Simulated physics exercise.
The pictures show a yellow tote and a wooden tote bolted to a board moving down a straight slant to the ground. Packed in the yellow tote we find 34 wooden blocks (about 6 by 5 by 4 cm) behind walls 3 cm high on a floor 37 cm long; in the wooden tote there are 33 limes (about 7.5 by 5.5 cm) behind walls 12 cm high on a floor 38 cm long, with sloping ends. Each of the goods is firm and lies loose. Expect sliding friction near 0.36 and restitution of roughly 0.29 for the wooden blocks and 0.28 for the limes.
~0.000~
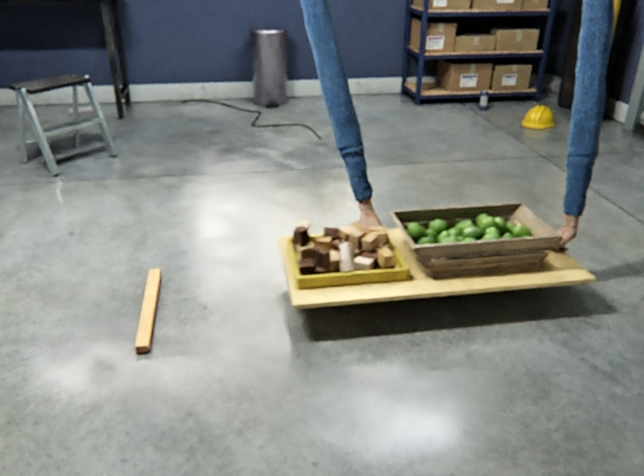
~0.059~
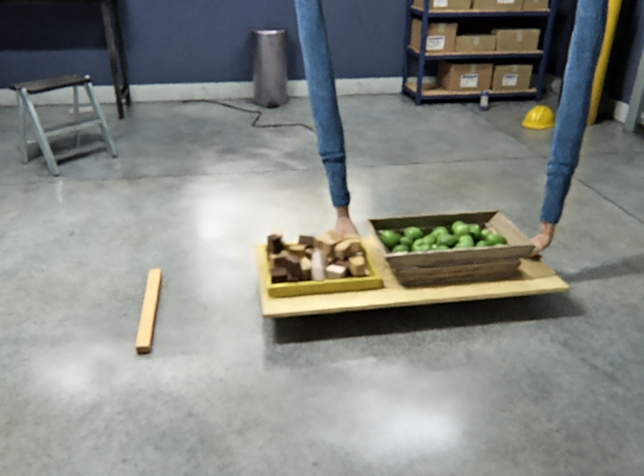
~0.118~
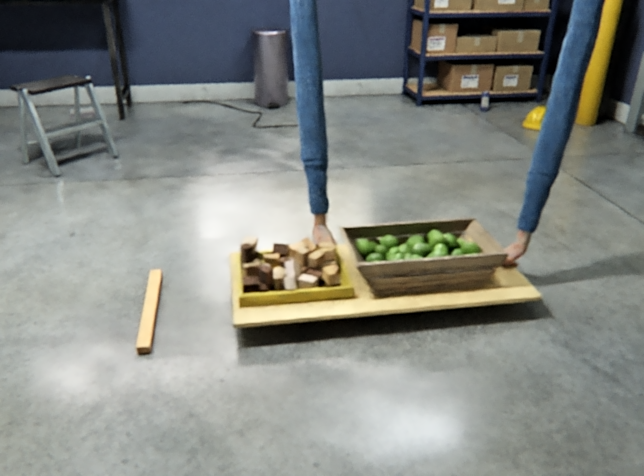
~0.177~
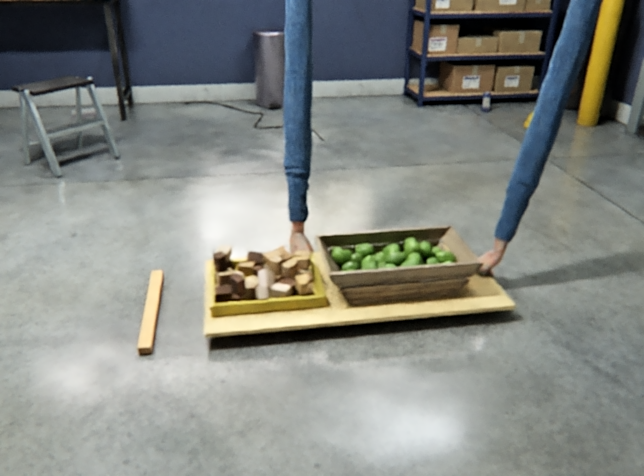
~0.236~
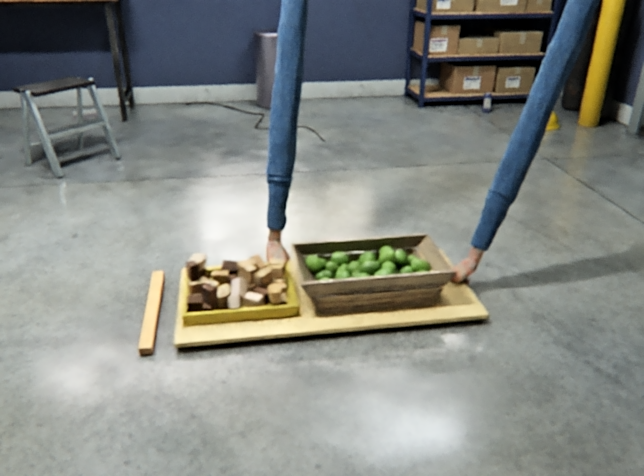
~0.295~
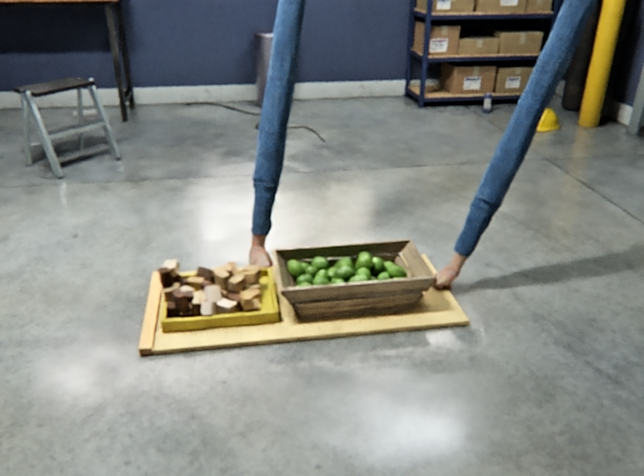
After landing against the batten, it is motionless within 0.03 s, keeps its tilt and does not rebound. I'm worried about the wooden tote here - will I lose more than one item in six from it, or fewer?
You will lose fewer than one in six.
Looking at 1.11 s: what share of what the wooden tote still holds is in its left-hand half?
That comes to roughly 70 in a hundred.
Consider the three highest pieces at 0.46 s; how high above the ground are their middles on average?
14 cm.
After 0.34 s, the yellow tote is down by 4 of 34 and the wooden tote has all 33.
After 0.46 s, the yellow tote is down by 9 of 34 and the wooden tote has all 33.
After 0.68 s, the yellow tote is down by 9 of 34 and the wooden tote has all 33.
Final count (at 1.11 s), the yellow tote is down by 9 of 34 and the wooden tote has all 33. Asked share, 0 of 33, 0 per cent.
